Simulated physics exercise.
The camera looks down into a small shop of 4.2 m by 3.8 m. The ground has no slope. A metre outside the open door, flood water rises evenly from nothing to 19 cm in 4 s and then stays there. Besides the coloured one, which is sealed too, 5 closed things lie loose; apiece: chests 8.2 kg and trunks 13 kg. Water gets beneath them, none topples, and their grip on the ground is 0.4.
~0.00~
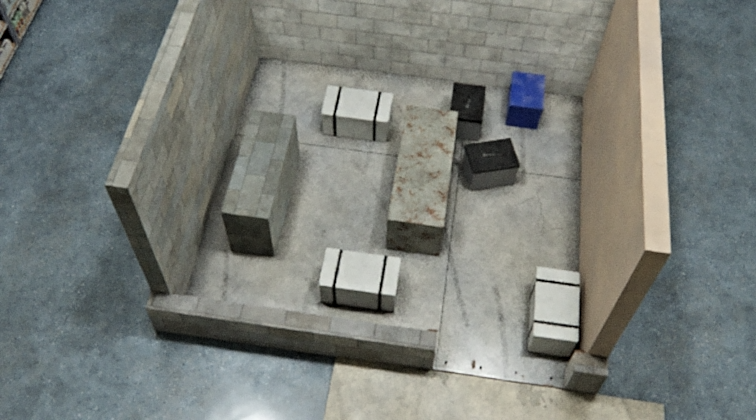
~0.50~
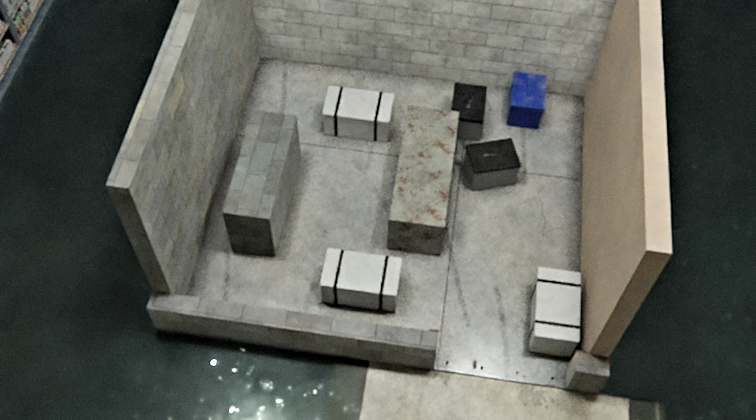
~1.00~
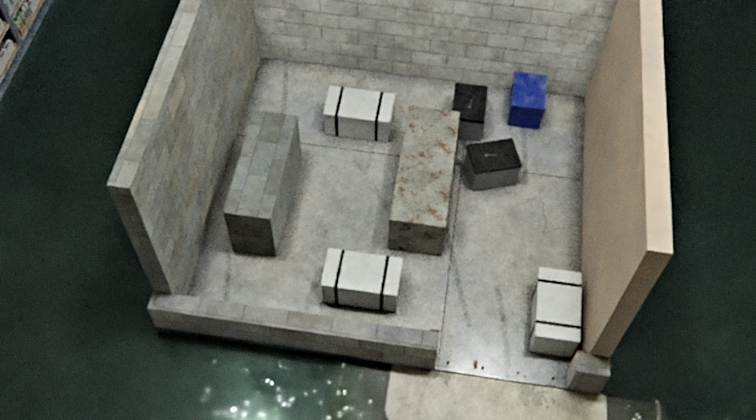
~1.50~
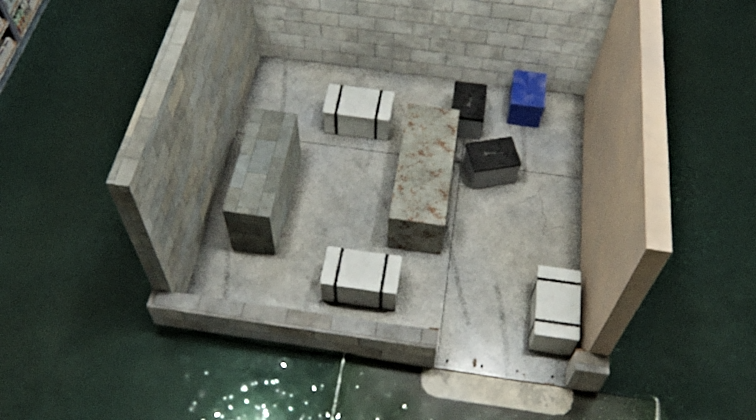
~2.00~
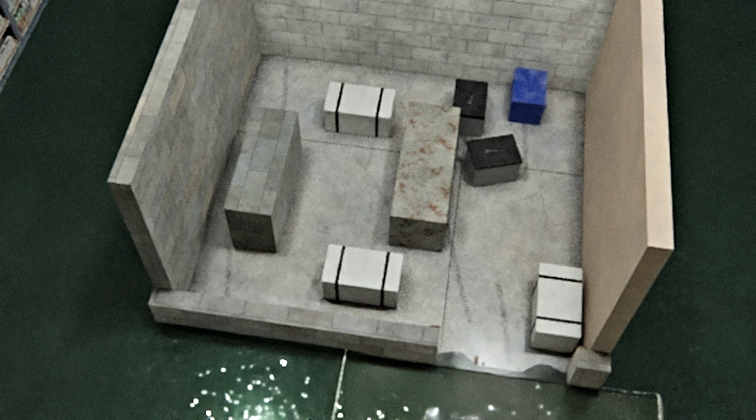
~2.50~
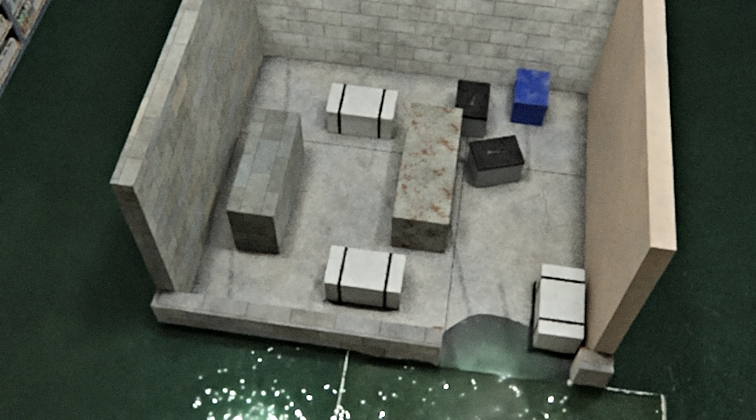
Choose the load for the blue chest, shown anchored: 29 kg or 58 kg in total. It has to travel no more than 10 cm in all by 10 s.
For it, only the larger load is enough.
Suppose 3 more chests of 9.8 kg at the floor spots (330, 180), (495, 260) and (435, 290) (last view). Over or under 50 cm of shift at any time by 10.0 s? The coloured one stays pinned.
In turn: Under, past it, less.
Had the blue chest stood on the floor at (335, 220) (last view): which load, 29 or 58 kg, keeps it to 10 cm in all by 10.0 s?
The smaller is enough.
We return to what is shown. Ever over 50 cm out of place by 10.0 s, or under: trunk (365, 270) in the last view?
It is less.
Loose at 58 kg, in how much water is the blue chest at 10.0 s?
Roughly 15 cm.
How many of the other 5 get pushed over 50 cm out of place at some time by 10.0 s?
4 of them.
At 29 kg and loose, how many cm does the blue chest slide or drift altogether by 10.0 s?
Some 200 cm in all.
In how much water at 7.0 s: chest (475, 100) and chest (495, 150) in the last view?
About 8 and 12 cm.
After 3.5 s the blue chest would be 0 cm from its start with 29 kg and 0 cm from its start with 58 kg; 0 cm of water round it then.
After 4.5 s the blue chest would be 0 cm from its start with 29 kg and 0 cm from its start with 58 kg; 0 cm of water round it then.
After 7.0 s the blue chest would be 14 cm from its start with 29 kg and 1 cm from its start with 58 kg; 15 cm of water round it then.
After 10.0 s the blue chest would be 197 cm from its start with 29 kg and 1 cm from its start with 58 kg; 15 cm of water round it then.
